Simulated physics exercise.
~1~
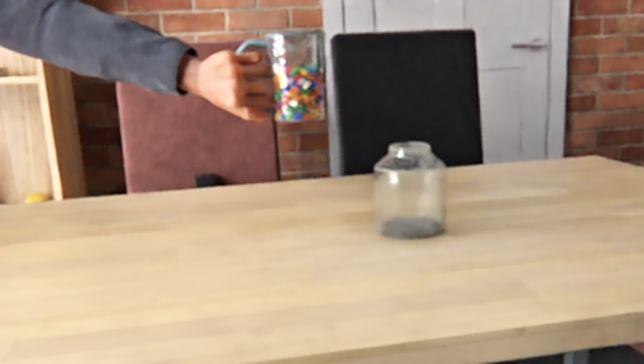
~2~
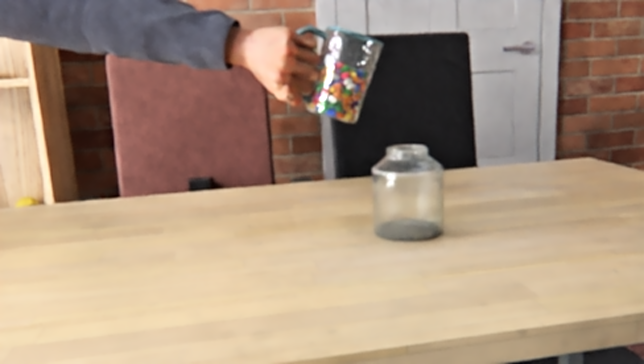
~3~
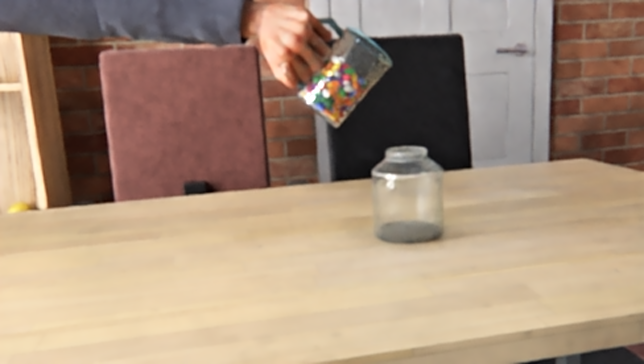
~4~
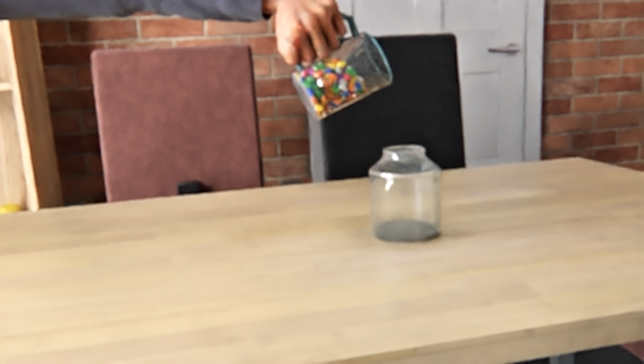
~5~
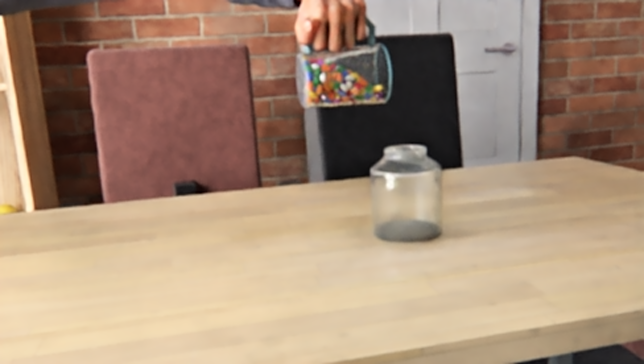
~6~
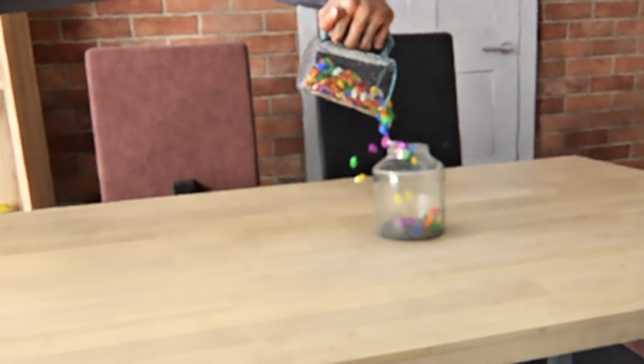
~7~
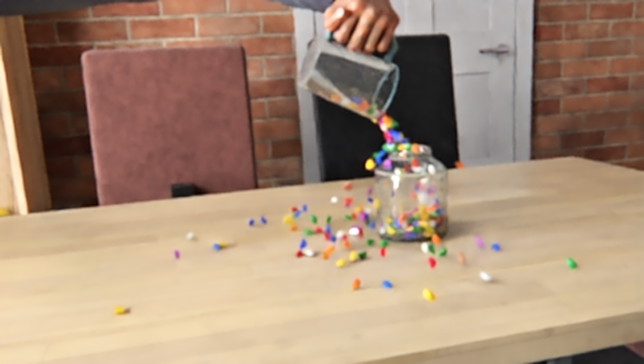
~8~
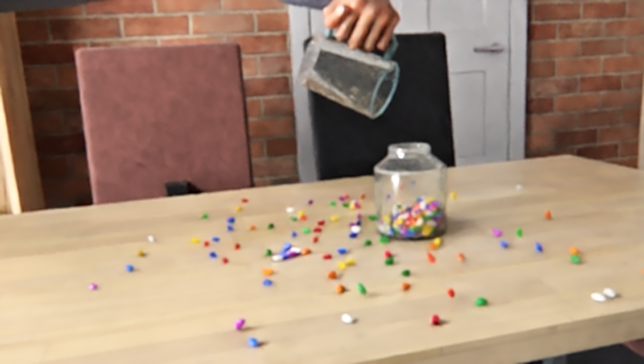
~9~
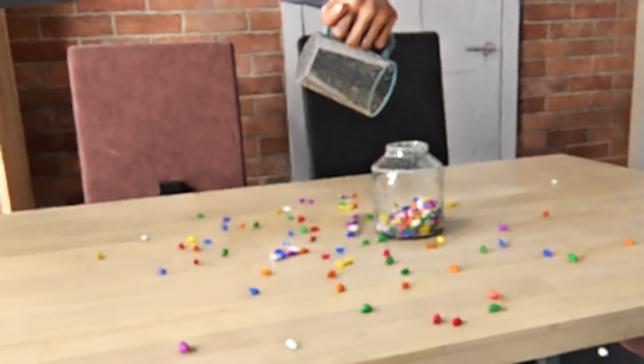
Colourful jelly beans pour from a hand-tilted clear cup, partly filling a jar and scattering across the table.
